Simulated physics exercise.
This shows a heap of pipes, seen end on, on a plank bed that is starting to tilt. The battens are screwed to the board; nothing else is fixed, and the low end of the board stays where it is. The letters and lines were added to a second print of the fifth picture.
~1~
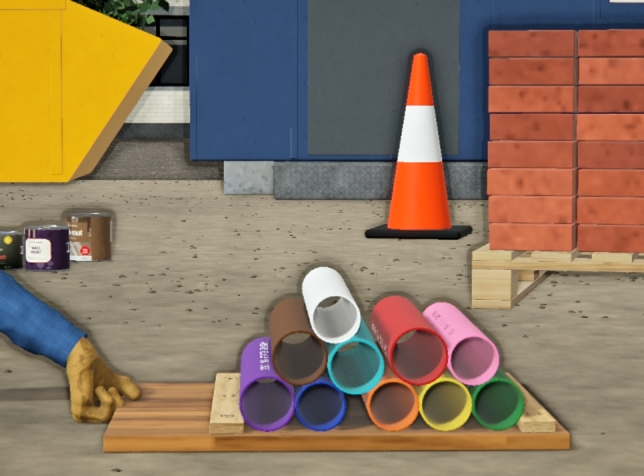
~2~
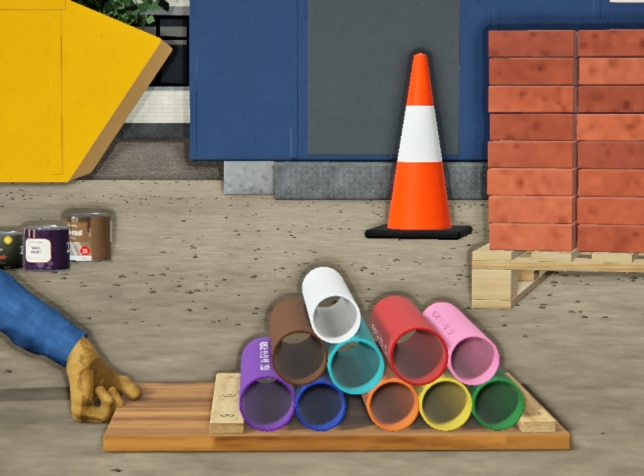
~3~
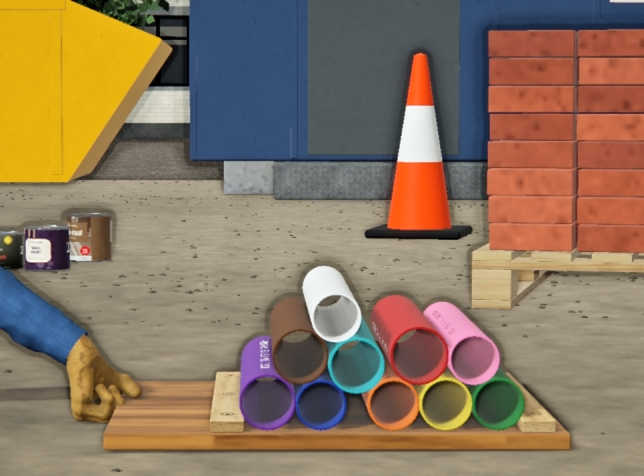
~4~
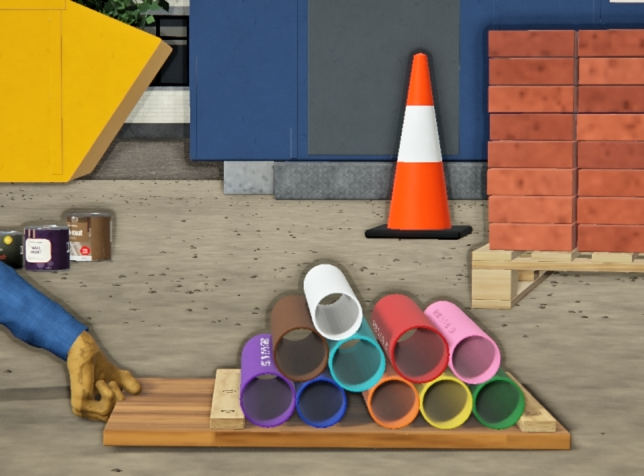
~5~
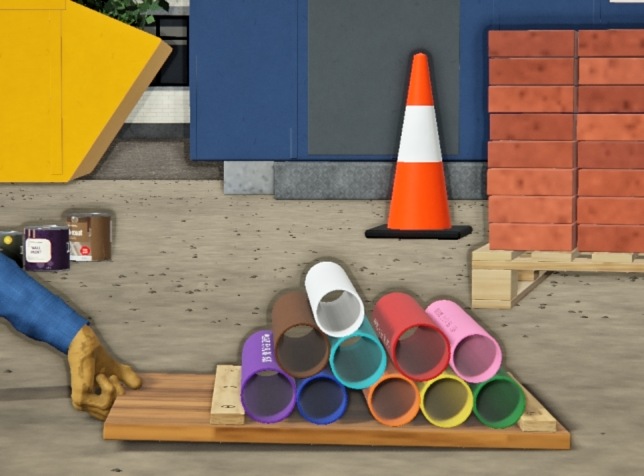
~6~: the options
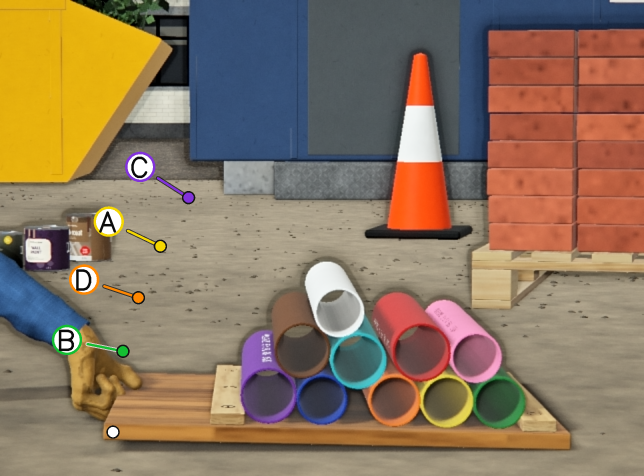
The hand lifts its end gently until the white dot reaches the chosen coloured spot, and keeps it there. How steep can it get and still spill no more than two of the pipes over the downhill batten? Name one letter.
It can be raised to D.
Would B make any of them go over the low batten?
No, at B.
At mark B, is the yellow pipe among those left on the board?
Yes, with B.
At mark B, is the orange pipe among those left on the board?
The orange pipe: Yes.
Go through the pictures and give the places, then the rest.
In the first frame, board (331, 408); purple pipe (267, 403); blue pipe (321, 406).
In the second frame, blue pipe (321, 406); orange pipe (393, 405).
In the third frame, board (331, 407); green pipe (499, 404).
In the fourth frame, board (331, 405); purple pipe (268, 399); blue pipe (322, 403).
In the fifth frame, board (331, 403); purple pipe (269, 395); blue pipe (322, 400).
On the marked copy, A at (160, 247); B at (123, 351); C at (189, 198); D at (138, 298); the white dot at (113, 432).
Taking D. A third of the way, board at 14°.
Two thirds of the way, board at 19°.
When it is over, board at 19°, none over the low batten.
As for the rest, A five over the low batten; B none over the low batten; C ten over the low batten.
